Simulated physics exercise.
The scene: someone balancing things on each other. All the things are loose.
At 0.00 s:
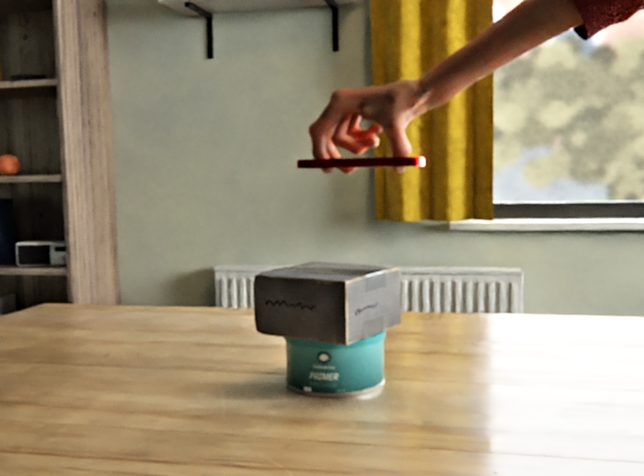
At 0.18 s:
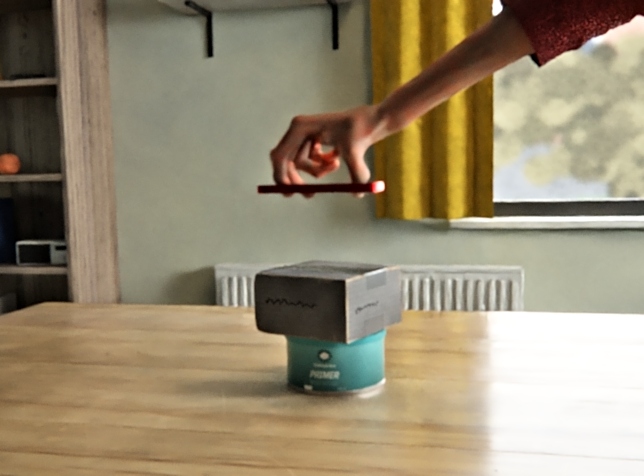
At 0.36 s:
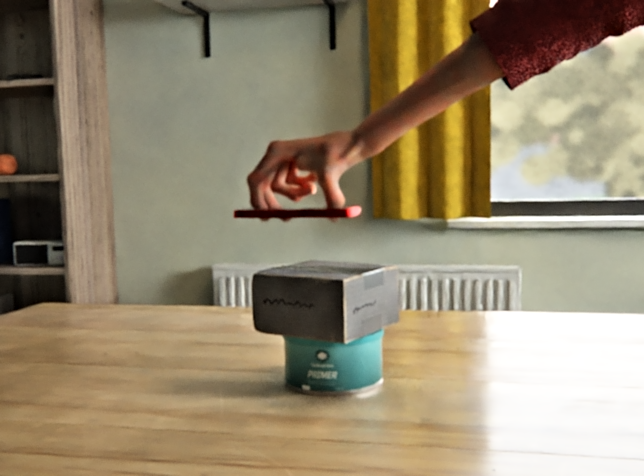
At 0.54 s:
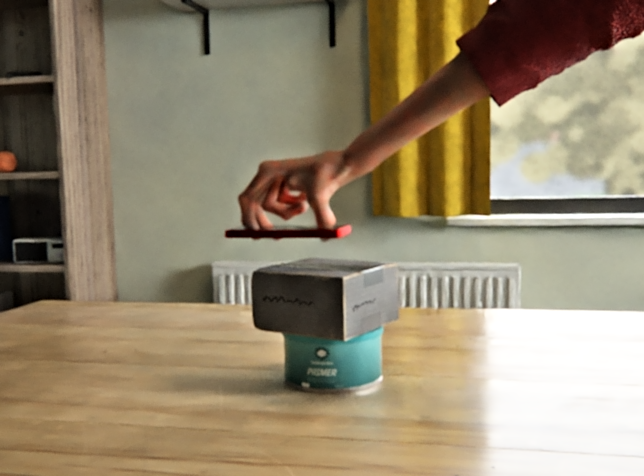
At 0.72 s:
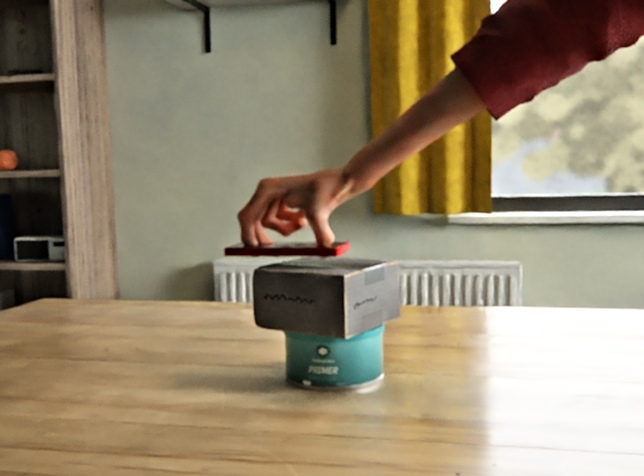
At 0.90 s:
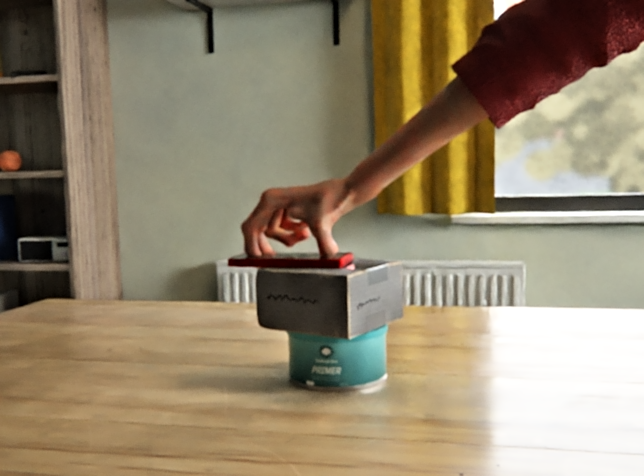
A hand lowers a red phone onto a dark box sitting on a turquoise tub.
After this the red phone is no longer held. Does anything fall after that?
The pile stays up.
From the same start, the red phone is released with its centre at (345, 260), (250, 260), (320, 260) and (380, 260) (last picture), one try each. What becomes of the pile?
First, it holds; second, it comes apart; third, it keeps its balance; fourth, it holds.
After 1.60 s, no change.
After 2.50 s, red phone resting near (291, 260).
In the end (4.0 s), all 3 unmoved. At the end, from the last picture's camera, red phone near (291, 260). The pile holds.
